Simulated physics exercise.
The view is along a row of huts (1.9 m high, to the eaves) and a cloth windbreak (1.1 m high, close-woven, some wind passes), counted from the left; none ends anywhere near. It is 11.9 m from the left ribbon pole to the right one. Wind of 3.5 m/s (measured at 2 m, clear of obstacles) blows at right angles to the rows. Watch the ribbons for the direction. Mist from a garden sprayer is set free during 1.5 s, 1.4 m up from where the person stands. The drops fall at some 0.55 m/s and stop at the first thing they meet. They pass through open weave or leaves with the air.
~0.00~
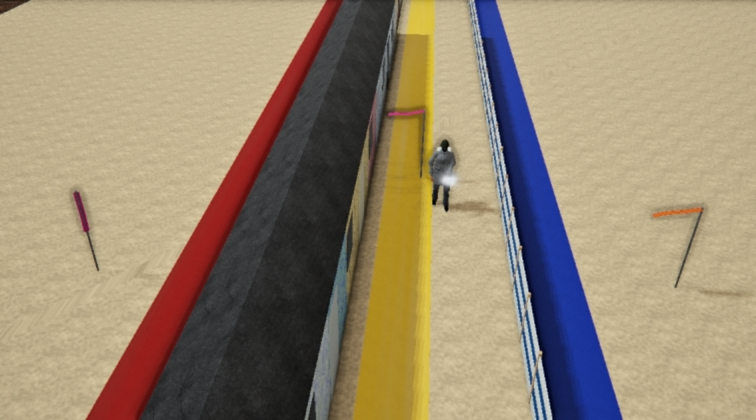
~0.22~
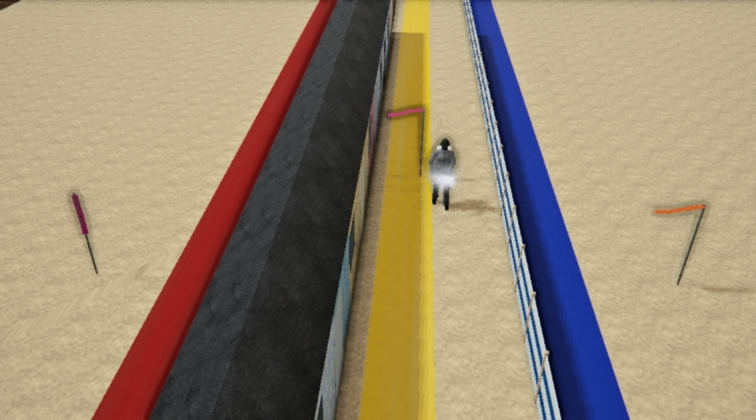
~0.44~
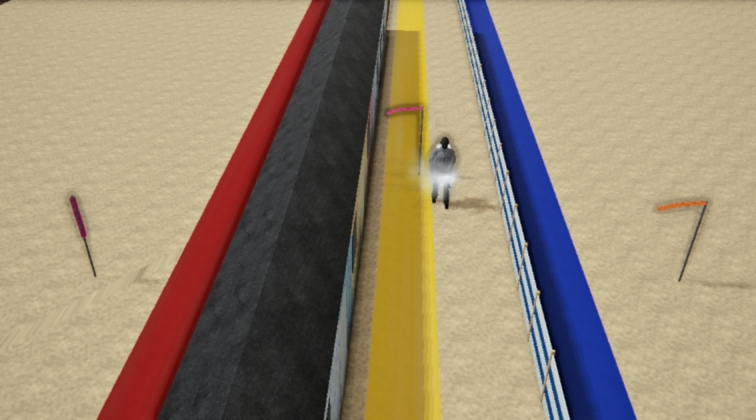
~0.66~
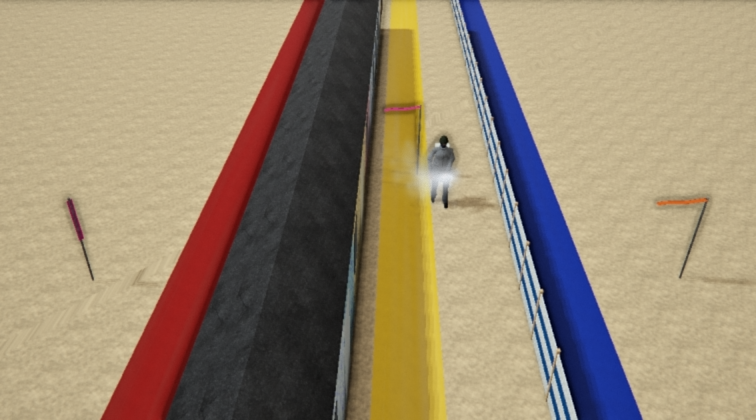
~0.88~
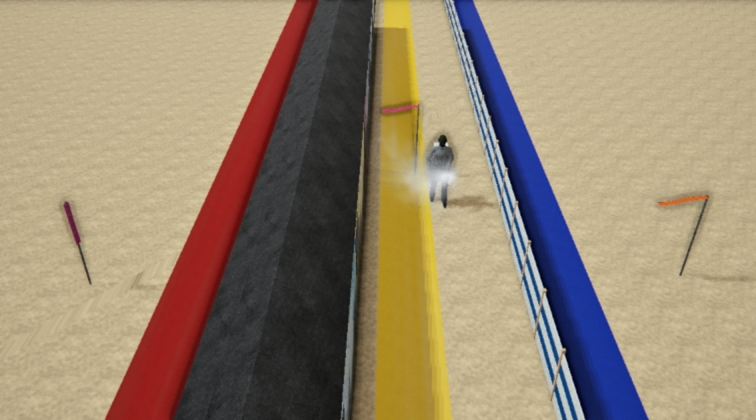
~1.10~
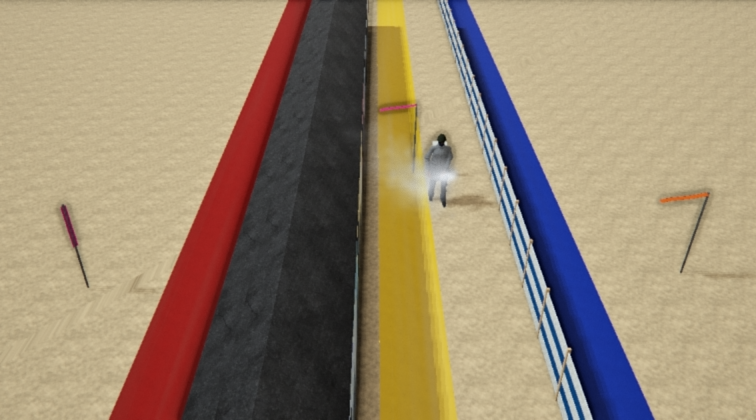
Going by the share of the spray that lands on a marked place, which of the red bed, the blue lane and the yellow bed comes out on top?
It is yellow that catches most.
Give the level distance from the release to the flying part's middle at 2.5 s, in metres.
Roughly 1.0 m.
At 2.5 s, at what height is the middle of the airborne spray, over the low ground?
About 1.0 m.
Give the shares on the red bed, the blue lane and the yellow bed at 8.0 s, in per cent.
Roughly 0 % red, 0 % blue, 50 % yellow.
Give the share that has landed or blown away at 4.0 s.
Near 55 %.
After 2.5 s, 0 % lies on the blue lane, 3 % on the yellow bed and 0 % on the red bed; 13 % has touched down or left; the middle of what still flies is 1.0 m above the low ground, near (393, 190).
After 4.0 s, 0 % lies on the blue lane, 29 % on the yellow bed and 0 % on the red bed; 57 % has touched down or left; the middle of what still flies is 0.6 m above the low ground, near (379, 202).
After 8.0 s, 0 % lies on the blue lane, 49 % on the yellow bed and 0 % on the red bed; 88 % has touched down or left.
After 20.0 s, 0 % lies on the blue lane, 50 % on the yellow bed and 1 % on the red bed; 100 % has touched down or left.
After 45.0 s, 0 % lies on the blue lane, 50 % on the yellow bed and 1 % on the red bed; 100 % has touched down or left.
